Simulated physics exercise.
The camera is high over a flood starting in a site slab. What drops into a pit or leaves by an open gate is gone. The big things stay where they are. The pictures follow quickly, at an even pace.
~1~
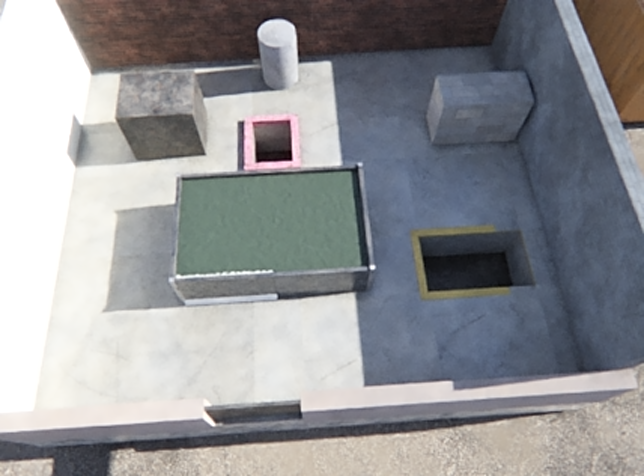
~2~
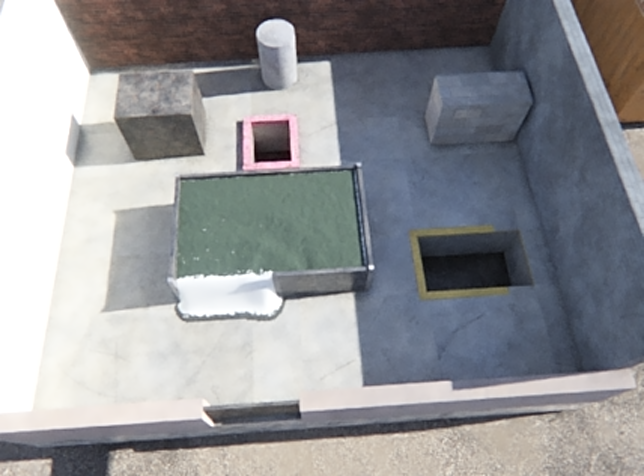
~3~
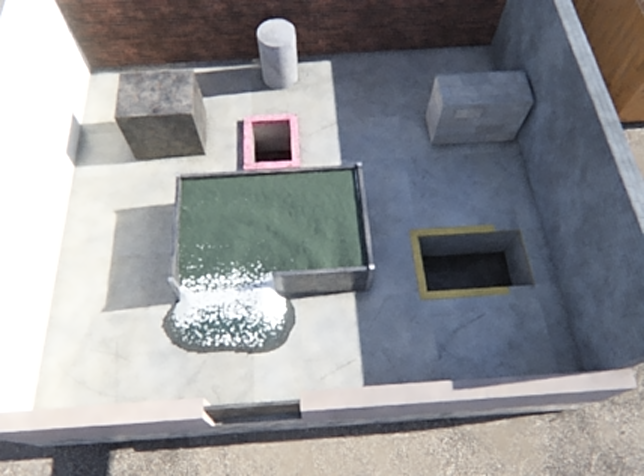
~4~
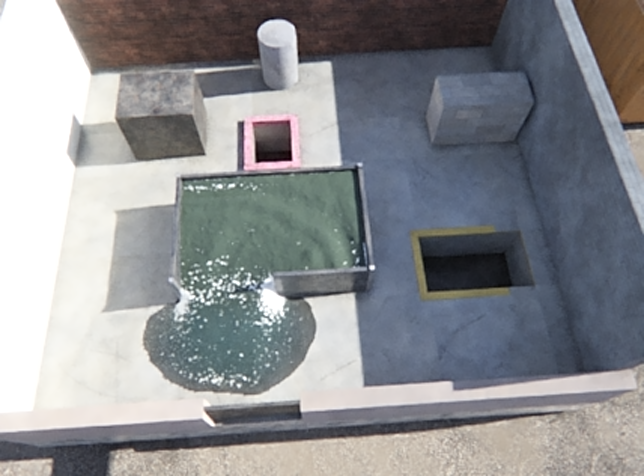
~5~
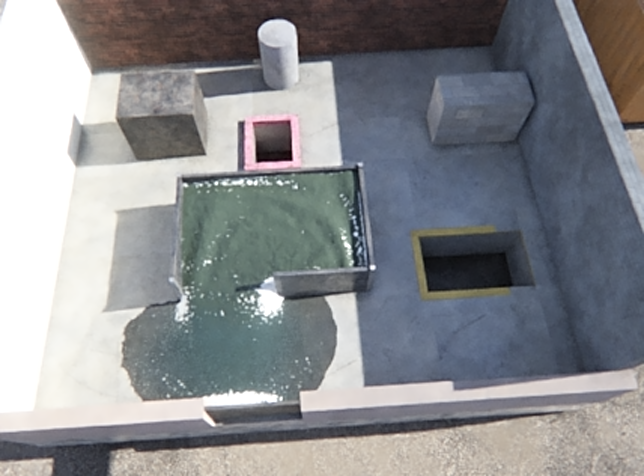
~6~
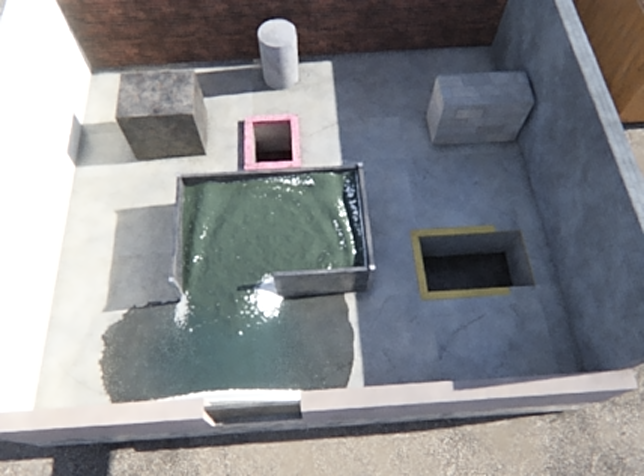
In a walled concrete yard, green water pours from a tank and spreads across the floor.
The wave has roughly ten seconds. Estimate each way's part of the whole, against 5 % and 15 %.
One by one: The gate takes less than 5 %; the yellow pit takes more than 15 %; the pink pit takes less than 5 %.
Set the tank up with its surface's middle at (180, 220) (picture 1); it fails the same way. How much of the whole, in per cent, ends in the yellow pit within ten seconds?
Roughly, in per cent: Yellow 25.
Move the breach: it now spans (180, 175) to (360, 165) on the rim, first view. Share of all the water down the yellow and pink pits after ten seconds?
Roughly, in per cent: Yellow 4, pink 20.
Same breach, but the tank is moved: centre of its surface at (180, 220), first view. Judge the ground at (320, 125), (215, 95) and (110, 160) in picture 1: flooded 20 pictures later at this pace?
In that order: Clear, clear, awash.
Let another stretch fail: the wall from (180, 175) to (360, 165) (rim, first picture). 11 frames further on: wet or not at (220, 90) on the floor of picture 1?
Answer: Wet.
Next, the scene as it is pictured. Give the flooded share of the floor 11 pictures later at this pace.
Close to 30 %.
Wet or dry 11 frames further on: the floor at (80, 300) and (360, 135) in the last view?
In turn: Covered, not flooded.
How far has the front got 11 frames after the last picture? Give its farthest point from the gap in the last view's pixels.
I would point to (567, 382).
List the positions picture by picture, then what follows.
The first picture shows the tank at (272, 222) is whole and still.
In the second picture, the front is at (182, 314), out from the gap at (228, 289).
In the third picture, the front is at (276, 343), out from the gap at (229, 290).
In the fourth picture, water pours out at (230, 291) and has run to (260, 386).
In the fifth picture, the front is at a hidden place, out from the gap at (230, 291).
In the sixth picture, the front is at a hidden place, out from the gap at (230, 291).
A moment on, water covers 15 % of the floor; the gate 0 %, the yellow pit 0 %, the pink pit 0 %.
Next, water covers 30 % of the floor; the gate 0 %, the yellow pit 0 %, the pink pit 0 %.
Then, water covers 50 % of the floor; the gate 0 %, the yellow pit 4 %, the pink pit 0 %.
Later, water covers 70 % of the floor; the gate 0 %, the yellow pit 13 %, the pink pit 0 %.
In the end, water covers 95 % of the floor; the gate 0 %, the yellow pit 21 %, the pink pit 1 %.
